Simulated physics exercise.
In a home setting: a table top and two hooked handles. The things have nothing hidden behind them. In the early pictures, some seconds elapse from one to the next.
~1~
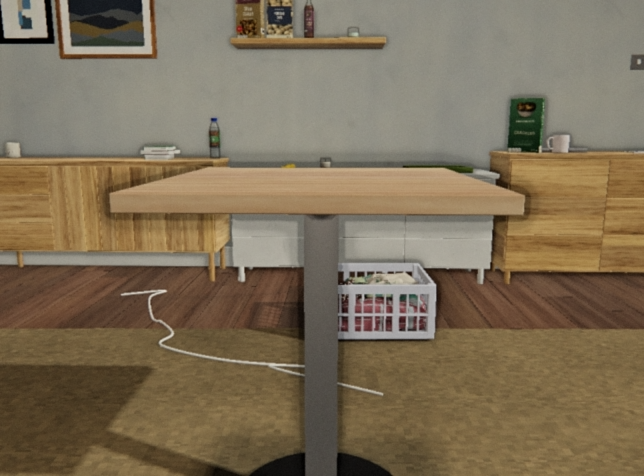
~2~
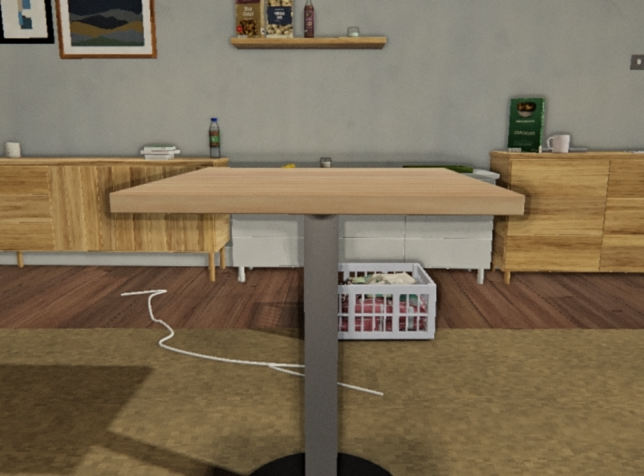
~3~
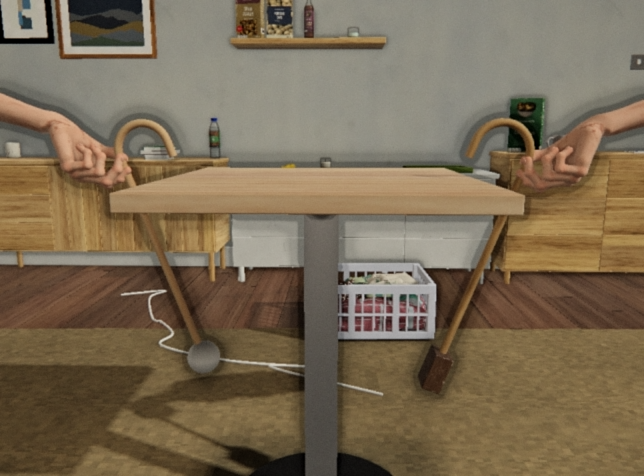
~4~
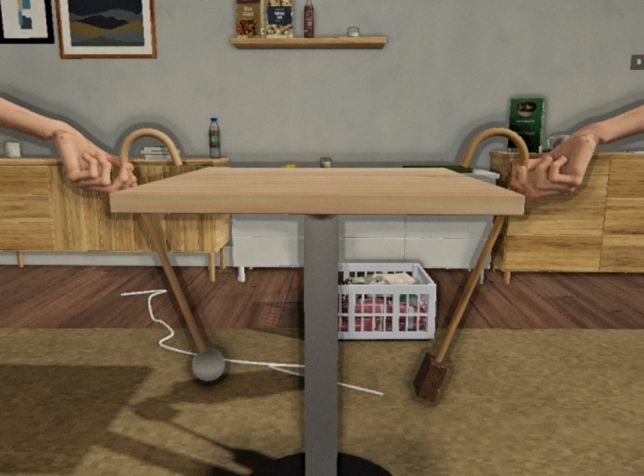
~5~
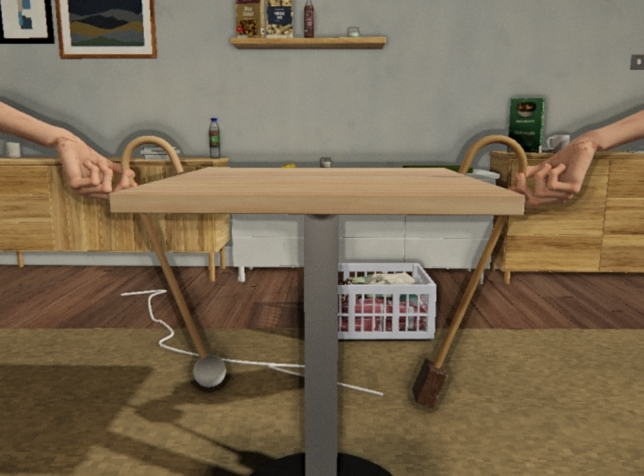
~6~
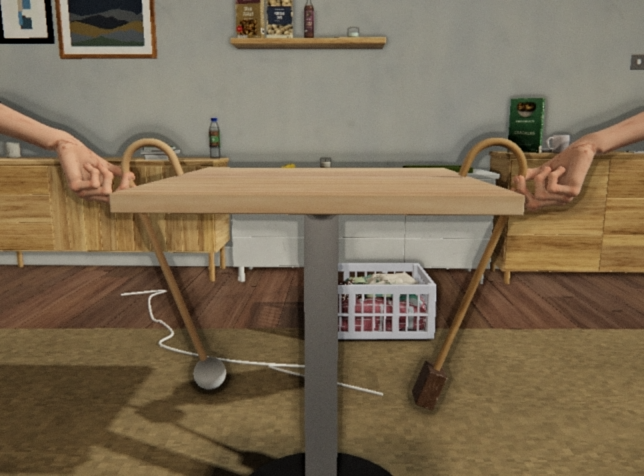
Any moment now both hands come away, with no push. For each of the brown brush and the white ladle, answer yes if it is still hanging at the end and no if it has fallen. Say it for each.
Brown brush: Yes; white ladle: Yes.
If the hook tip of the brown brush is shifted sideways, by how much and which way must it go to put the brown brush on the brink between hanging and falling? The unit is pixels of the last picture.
The switch comes after some 12 pixels of movement to the right.
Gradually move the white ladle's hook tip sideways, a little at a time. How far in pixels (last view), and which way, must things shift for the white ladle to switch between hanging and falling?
Shift: Approx. 8 px, direction left.
Then, 0.40 s later than the last frame, brown brush at rest near (454, 273); white ladle at rest near (184, 267).
When it is over, the brown brush remains in place, near (454, 273); the white ladle remains in place, near (184, 267).
